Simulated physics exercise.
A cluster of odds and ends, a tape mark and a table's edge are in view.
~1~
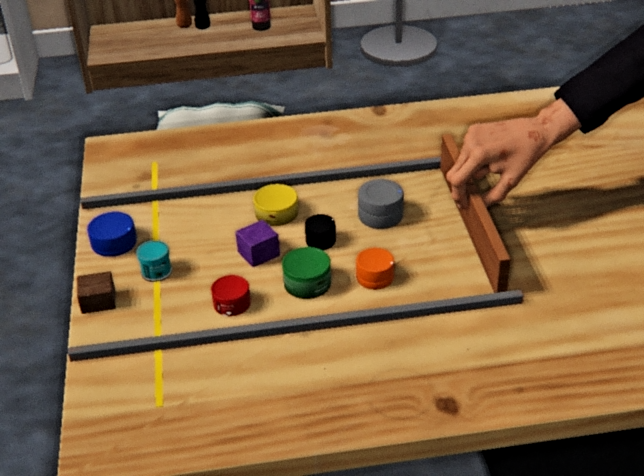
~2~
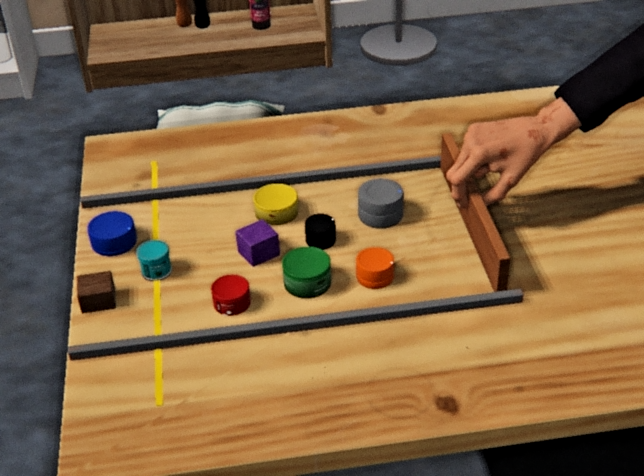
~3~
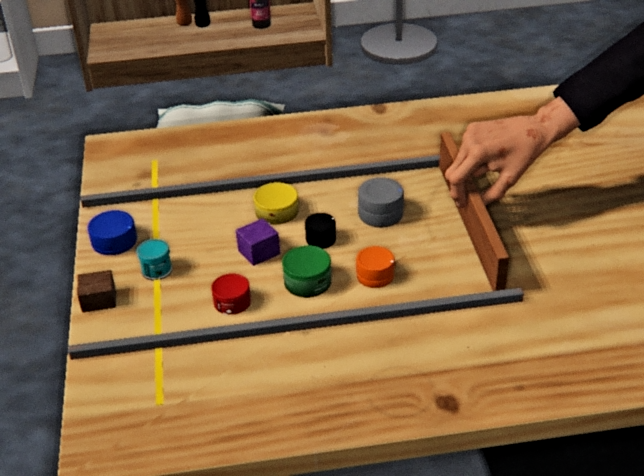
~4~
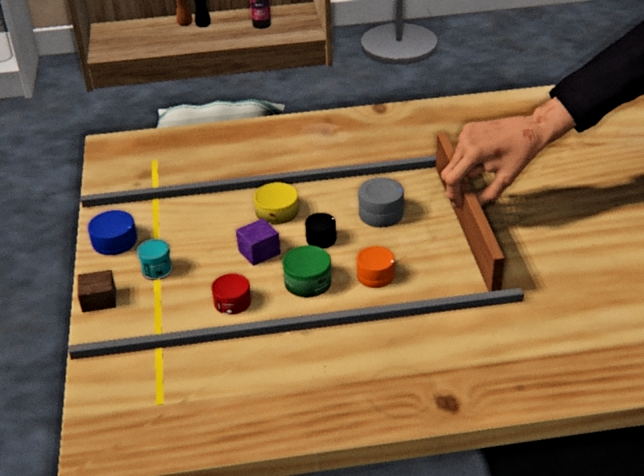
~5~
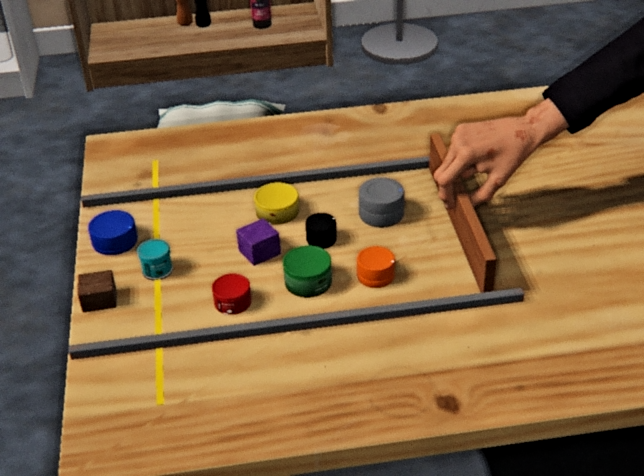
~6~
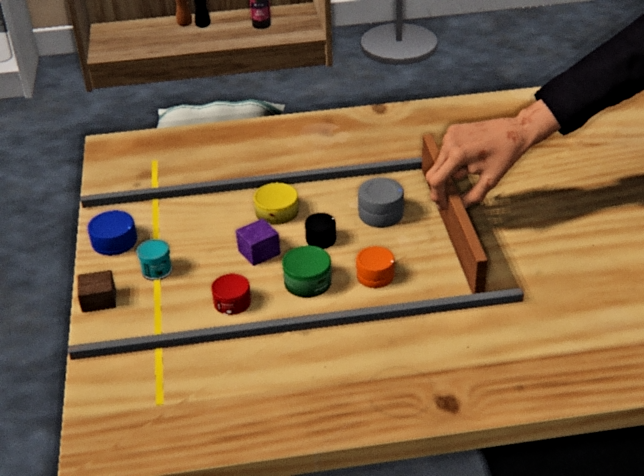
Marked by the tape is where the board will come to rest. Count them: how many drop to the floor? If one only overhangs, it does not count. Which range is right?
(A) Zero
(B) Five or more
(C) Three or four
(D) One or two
Option D: One or two.
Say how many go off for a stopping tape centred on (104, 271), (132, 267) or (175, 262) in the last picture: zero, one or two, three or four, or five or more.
Lab note - count per position: At least five; three to four; not one.
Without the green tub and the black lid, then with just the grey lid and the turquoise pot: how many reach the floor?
Tally of falls: 0 for the first try, 1 for the second.
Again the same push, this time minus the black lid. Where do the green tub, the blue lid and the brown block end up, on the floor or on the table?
Green tub: Still there. Blue lid: Still there. Brown block: Over the edge.
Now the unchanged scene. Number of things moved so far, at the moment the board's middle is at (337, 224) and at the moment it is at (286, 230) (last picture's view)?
First 5, after that 7.
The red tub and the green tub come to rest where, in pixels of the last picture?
You'll find the red tub at roughly (138, 319) and the green tub at roughly (97, 285).
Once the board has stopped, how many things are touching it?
5 of them.
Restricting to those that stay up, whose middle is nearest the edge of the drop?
It is the turquoise pot.
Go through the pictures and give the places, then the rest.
In the first picture, brown block (96, 292); blue lid (112, 234); turquoise pot (155, 261); board (472, 210); tape (157, 266).
In the second picture, blue lid (112, 234); yellow tub (276, 205).
In the third picture, turquoise pot (155, 260); board (471, 208).
In the fourth picture, brown block (97, 291); black lid (321, 231).
In the fifth picture, blue lid (113, 233); green tub (308, 272).
In the sixth picture, brown block (97, 291); blue lid (113, 233); turquoise pot (155, 260); board (452, 210); tape (157, 264).
Early on, none off yet; brown block at rest near (97, 291); blue lid at rest near (113, 233); turquoise pot at rest near (155, 260).
A while later, none off yet; brown block at rest near (97, 291); blue lid at rest near (113, 233); turquoise pot travelled about its own width near (126, 262).
Finally, the number that fall off is one or two; lost, brown block.
